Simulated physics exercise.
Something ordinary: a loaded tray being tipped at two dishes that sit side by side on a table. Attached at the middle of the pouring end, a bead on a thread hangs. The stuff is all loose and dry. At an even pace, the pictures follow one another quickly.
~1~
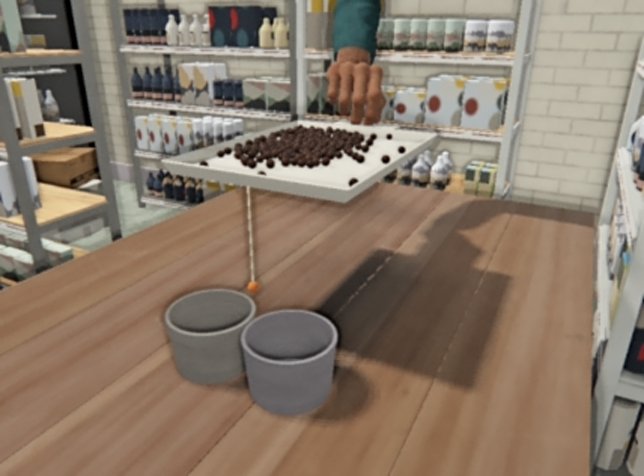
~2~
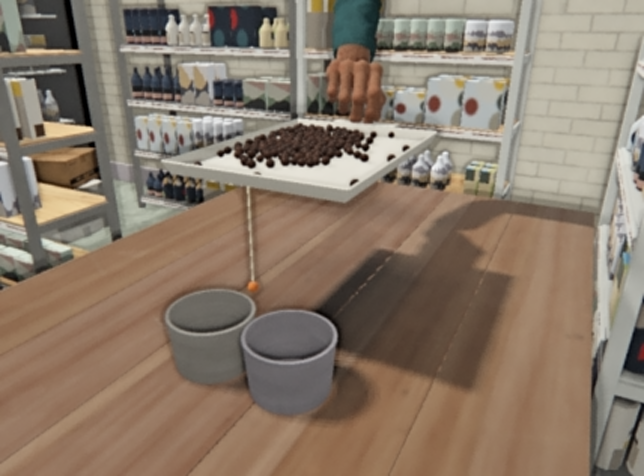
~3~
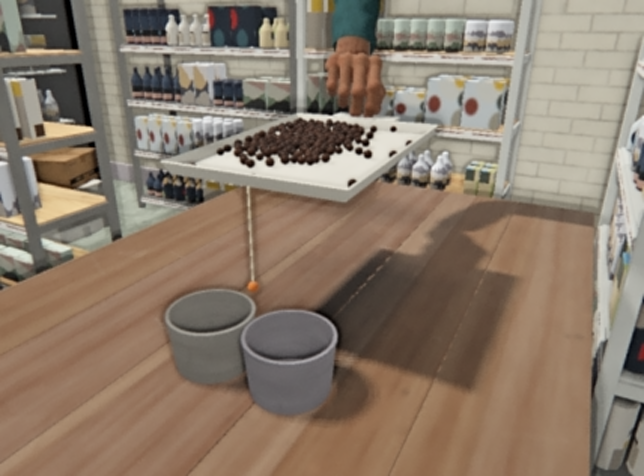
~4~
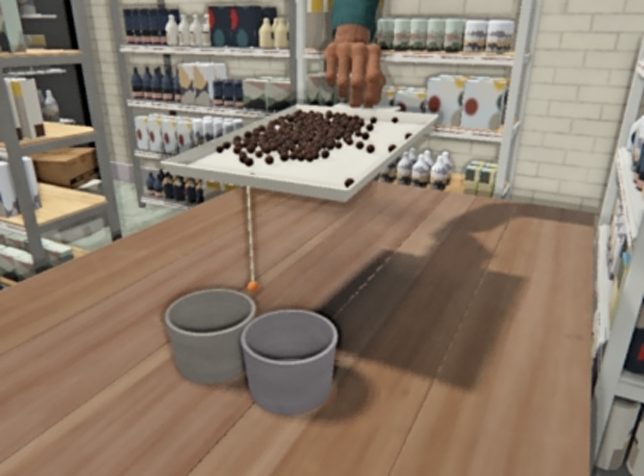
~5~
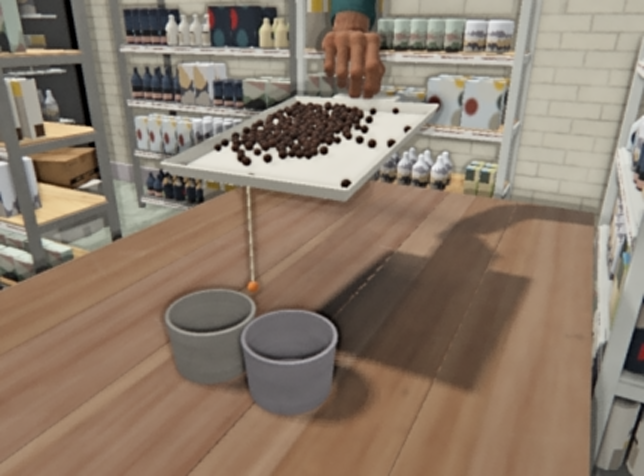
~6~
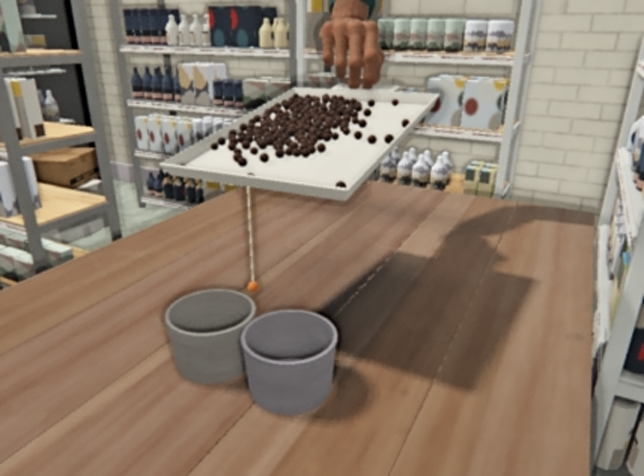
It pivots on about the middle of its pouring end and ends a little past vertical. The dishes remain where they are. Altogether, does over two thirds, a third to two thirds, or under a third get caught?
Altogether a third to two thirds gets caught.
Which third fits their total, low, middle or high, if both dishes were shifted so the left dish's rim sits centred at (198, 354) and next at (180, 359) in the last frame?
The two tries come out as under a third and under a third in turn.
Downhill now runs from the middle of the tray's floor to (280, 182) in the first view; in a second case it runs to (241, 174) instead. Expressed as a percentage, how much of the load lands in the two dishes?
Around 70 percent for the first aim and around 30 percent for the second.
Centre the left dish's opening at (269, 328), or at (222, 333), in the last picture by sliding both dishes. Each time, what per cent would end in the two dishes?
You'd get near 20 per cent and afterwards near 30 per cent.
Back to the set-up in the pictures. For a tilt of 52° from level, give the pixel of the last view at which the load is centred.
Somewhere about pixel (217, 177).
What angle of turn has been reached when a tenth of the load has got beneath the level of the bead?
I'd put it at about 40 degrees.
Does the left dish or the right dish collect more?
That's the left side.
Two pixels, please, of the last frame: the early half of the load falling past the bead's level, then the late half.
Roughly (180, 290) first, then roughly (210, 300).
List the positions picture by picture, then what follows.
The first picture shows corners of the pouring end at (170, 160) and (345, 187), level; middle of the load at (299, 144), chocolate balls; left dish at (185, 353); right dish at (265, 382); bead on its thread at (253, 287).
The second picture shows corners of the pouring end at (169, 160) and (345, 187), level; middle of the load at (305, 144).
The third picture shows corners of the pouring end at (169, 160) and (345, 187), tipped barely, level across its low end; middle of the load at (305, 140), a stray few on the move.
The fourth picture shows corners of the pouring end at (169, 161) and (345, 186), tipped barely, level across its low end; middle of the load at (305, 135), a stray few on the move.
The fifth picture shows corners of the pouring end at (168, 162) and (344, 186), tipped a little, level across its low end; middle of the load at (303, 129), a small part on the move.
The sixth picture shows corners of the pouring end at (168, 162) and (344, 186), tipped a little, level across its low end; middle of the load at (301, 124), most on the move; left dish at (185, 353); right dish at (265, 382).
Soon after the last picture, tray tipped steeply; about half on the tray; a stray few in the right dish; a small part in the left dish; about a quarter outside both; a small part in the air.
A little later, tray tipped right over; a small part in the right dish; about a third in the left dish; about half outside both; a stray few in the air.
Later still, tray tipped past a quarter turn; a small part in the right dish; about a third in the left dish; about half outside both.
By the end, tray tipped past a quarter turn; a small part in the right dish; about a third in the left dish; about half outside both.
